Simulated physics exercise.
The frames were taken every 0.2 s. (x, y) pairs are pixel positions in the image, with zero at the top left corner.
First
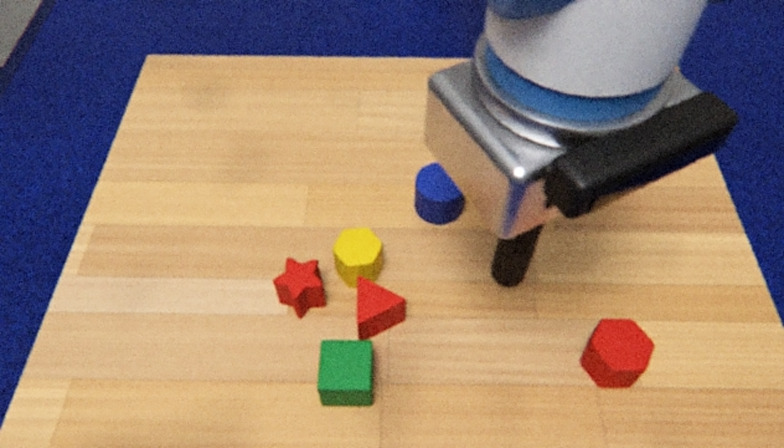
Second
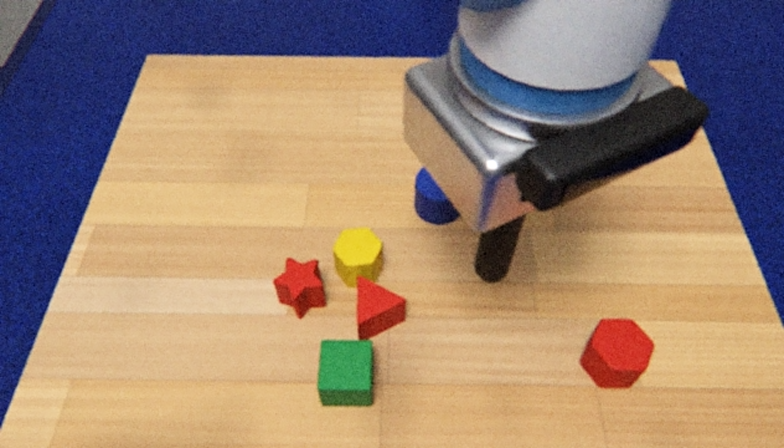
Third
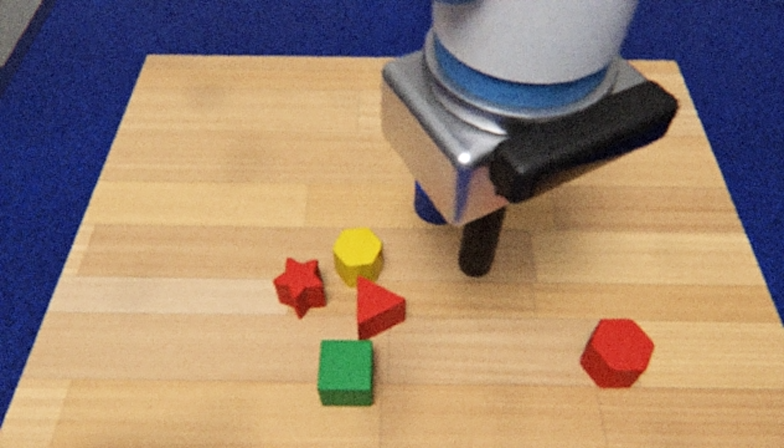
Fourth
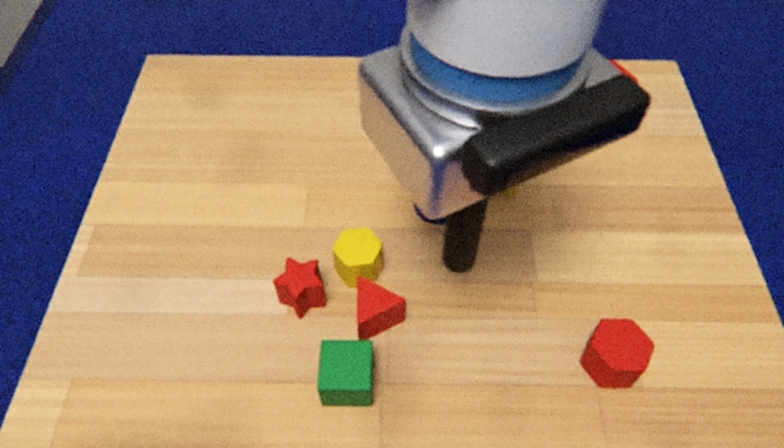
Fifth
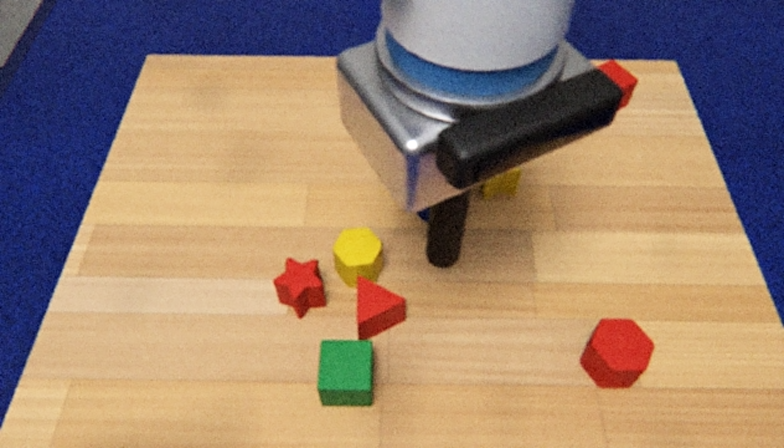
The footage shows a robotic arm with a dark downward rod moving slowly left above a wooden board, passing in front of a blue block and uncovering red and yellow pieces behind it, while the other coloured blocks stay still.
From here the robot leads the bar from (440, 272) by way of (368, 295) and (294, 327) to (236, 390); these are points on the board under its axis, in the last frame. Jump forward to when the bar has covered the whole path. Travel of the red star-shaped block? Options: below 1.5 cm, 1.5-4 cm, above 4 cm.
That one ends up 1.5 to 4 cm from where it is now.
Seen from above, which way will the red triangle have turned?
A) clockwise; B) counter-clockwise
B.
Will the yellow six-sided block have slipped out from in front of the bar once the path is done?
Yes, it checks out.
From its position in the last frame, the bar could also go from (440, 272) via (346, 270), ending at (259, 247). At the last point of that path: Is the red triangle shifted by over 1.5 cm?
My answer is no.
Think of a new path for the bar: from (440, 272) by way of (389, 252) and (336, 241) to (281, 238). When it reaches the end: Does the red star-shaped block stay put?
I expect not.
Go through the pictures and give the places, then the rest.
In the first picture, tip of the bar at (507, 274), middles of tops, red star-shaped block at (299, 276), green square piece at (345, 364), yellow six-sided block at (357, 246), red triangle at (374, 299).
In the second picture, bar at (491, 270), nothing pushed.
In the third picture, bar at (474, 265), nothing pushed.
In the fourth picture, bar at (458, 260), nothing pushed.
In the fifth picture, bar at (442, 256), red star-shaped block at (299, 276), green square piece at (345, 364), yellow six-sided block at (357, 246), red triangle at (374, 299).
On the path given first. One third of the way, bar at (364, 280); yellow six-sided block at (344, 245), turned 35° clockwise; red triangle at (365, 304), turned 25° anticlockwise.
Two thirds of the way, bar at (289, 313); red star-shaped block at (272, 279), turned 70° clockwise; yellow six-sided block at (338, 246), turned 55° clockwise; red triangle at (349, 312), turned 75° anticlockwise.
At the end, bar at (229, 377); red star-shaped block at (270, 281), turned 80° clockwise; green square piece unmoved; yellow six-sided block at (338, 246), turned 55° clockwise; red triangle at (349, 312), turned 75° anticlockwise.
